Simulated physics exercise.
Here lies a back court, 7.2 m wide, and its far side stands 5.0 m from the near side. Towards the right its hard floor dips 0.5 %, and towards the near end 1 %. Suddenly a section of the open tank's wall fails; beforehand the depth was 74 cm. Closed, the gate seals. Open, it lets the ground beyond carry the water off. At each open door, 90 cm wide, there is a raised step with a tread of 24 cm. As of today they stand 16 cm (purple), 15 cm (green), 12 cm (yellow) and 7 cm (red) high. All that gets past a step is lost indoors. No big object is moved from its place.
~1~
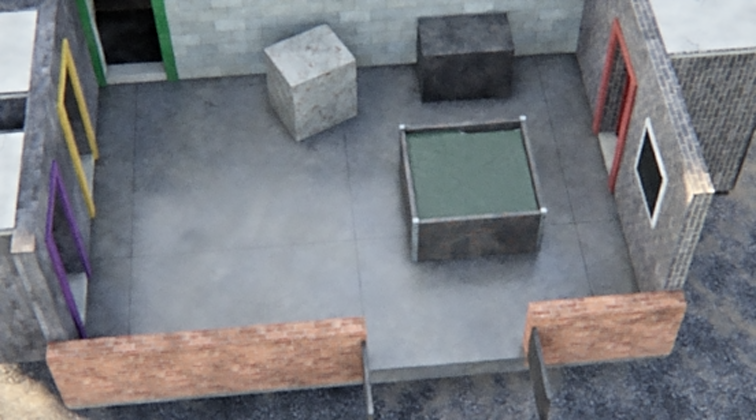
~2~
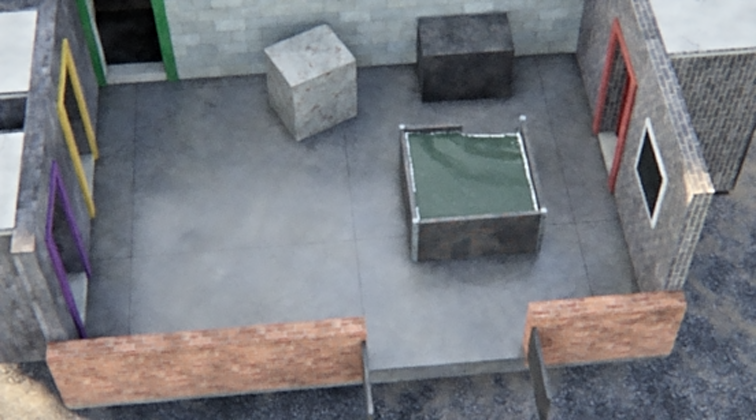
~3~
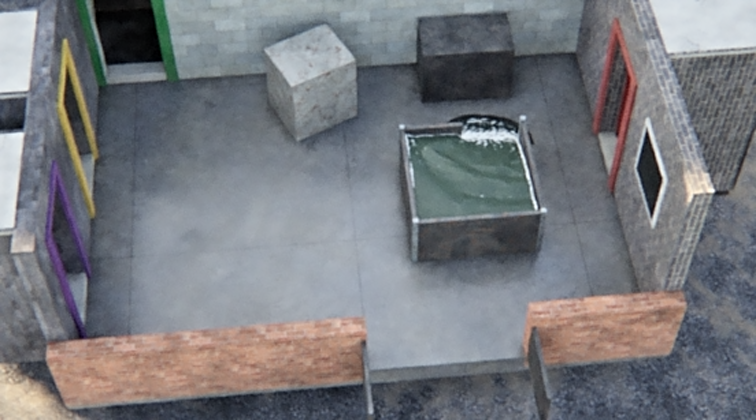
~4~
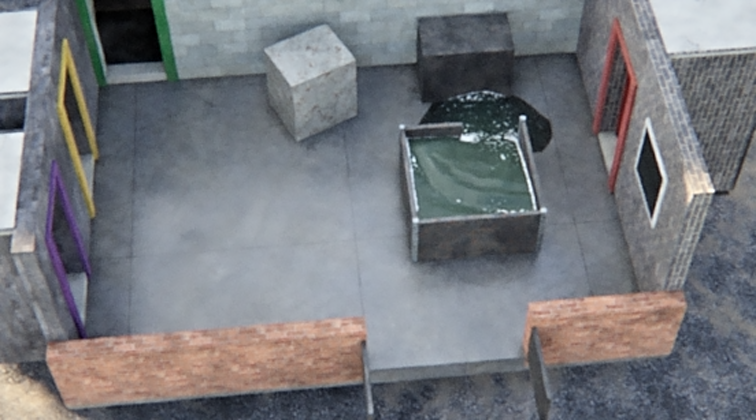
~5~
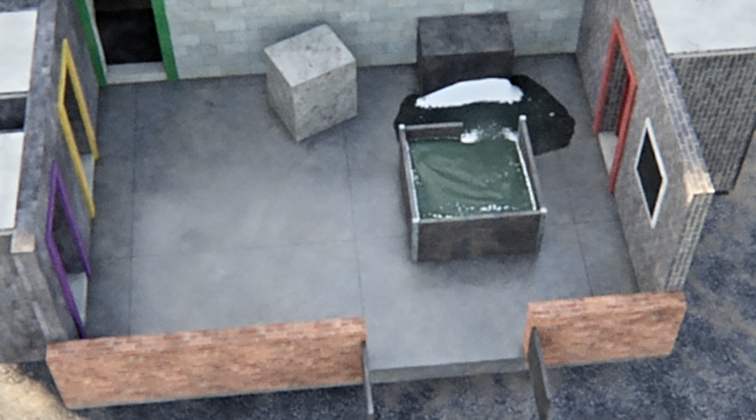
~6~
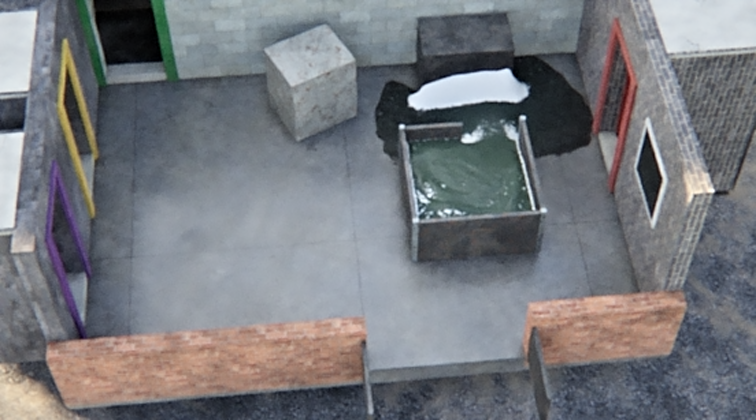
Dark water poured out through the far side of an open tank in a back court, spreading across the grey floor around the black block and partway towards the red door.
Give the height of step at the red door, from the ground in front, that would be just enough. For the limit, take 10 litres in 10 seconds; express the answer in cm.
Close to 12.5 cm.
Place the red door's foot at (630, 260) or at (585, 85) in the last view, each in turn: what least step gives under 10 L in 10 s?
Roughly 8.5 cm for the first and 33 cm for the second.
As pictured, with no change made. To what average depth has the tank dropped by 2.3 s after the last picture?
It averages close to 29 centimetres.
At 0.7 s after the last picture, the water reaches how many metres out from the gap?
Roughly 2.8 m from the gap.
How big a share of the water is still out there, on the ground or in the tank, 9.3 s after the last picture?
Remaining share: Around 90 %.
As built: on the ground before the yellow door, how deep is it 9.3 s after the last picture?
You'd measure close to 3.0 cm there.
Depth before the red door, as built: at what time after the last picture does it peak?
Peak time: Around 3.5 s.
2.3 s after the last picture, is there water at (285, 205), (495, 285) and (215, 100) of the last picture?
In that order: Flooded, still dry, under water.
Then, 0.7 s after the last picture water covers 15 % of the floor, deepest (44 cm) near (481, 109); 3 cm at the red door, 0 litres in over its 7 cm step.
Then, 2.3 s after the last picture water covers 45 % of the floor, deepest (28 cm) near (503, 98); 11 cm at the red door, 1 litre in over its 7 cm step.
Then, 9.3 s after the last picture water covers 90 % of the floor, deepest (10 cm) near (638, 331); 6 cm at the red door, 54 litres in over its 7 cm step.
At the red door as built, the water peaked near 13 cm, 3.3 s after the last picture.
Run again over the same 10 s with other heights there, 22 litres in over 10 cm, 5 litres over 14 cm. The limit of 10 litres is kept from about 12.5 cm up.
